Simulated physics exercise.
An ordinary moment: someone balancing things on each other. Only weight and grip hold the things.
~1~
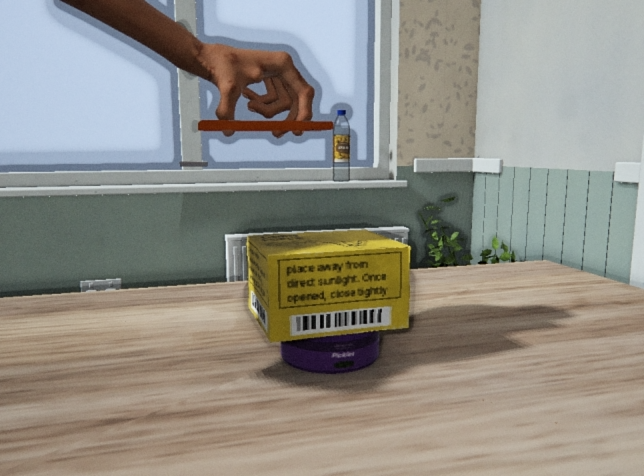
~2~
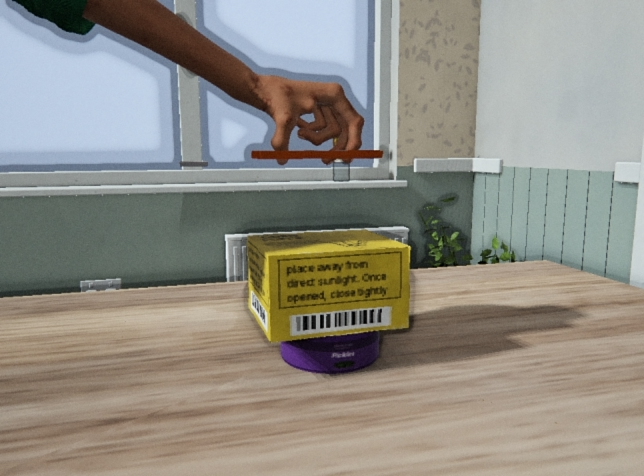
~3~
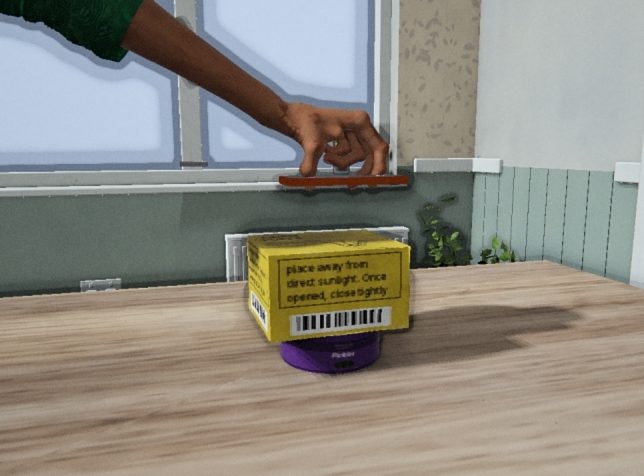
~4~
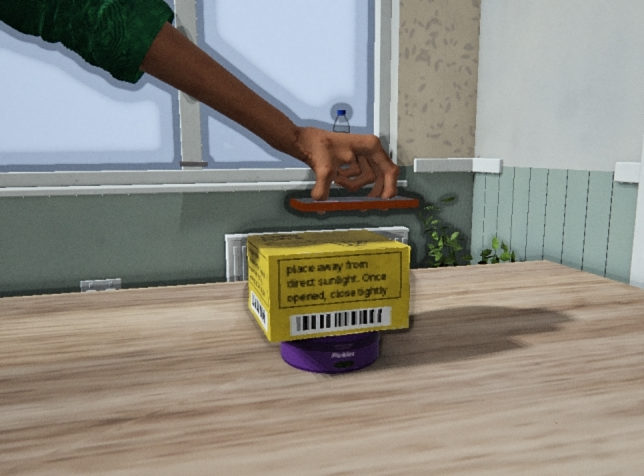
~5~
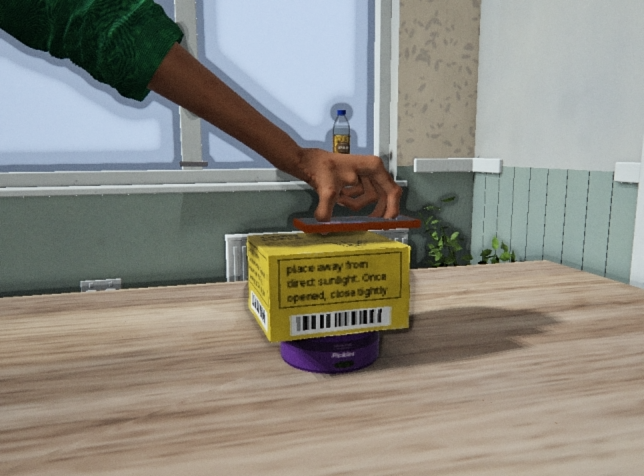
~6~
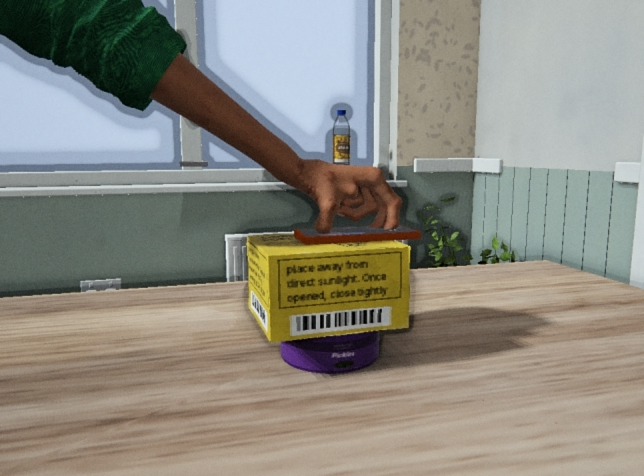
A hand lowers a flat orange phone rightward and down onto a yellow box.
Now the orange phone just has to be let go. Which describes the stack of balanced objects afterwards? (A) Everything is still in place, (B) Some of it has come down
A, everything is still in place.
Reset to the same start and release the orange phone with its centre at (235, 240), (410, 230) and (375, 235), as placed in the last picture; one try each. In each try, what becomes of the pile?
The pile collapses the first time, collapses the second time and remains standing the third time.
Then, 0.80 s after the last picture, nothing has stirred.
Then, 2.00 s after the last picture, orange phone resting near (356, 235).
At rest, all 3 in place. Seen from the same camera at the end, orange phone near (356, 235). The pile keeps its balance.
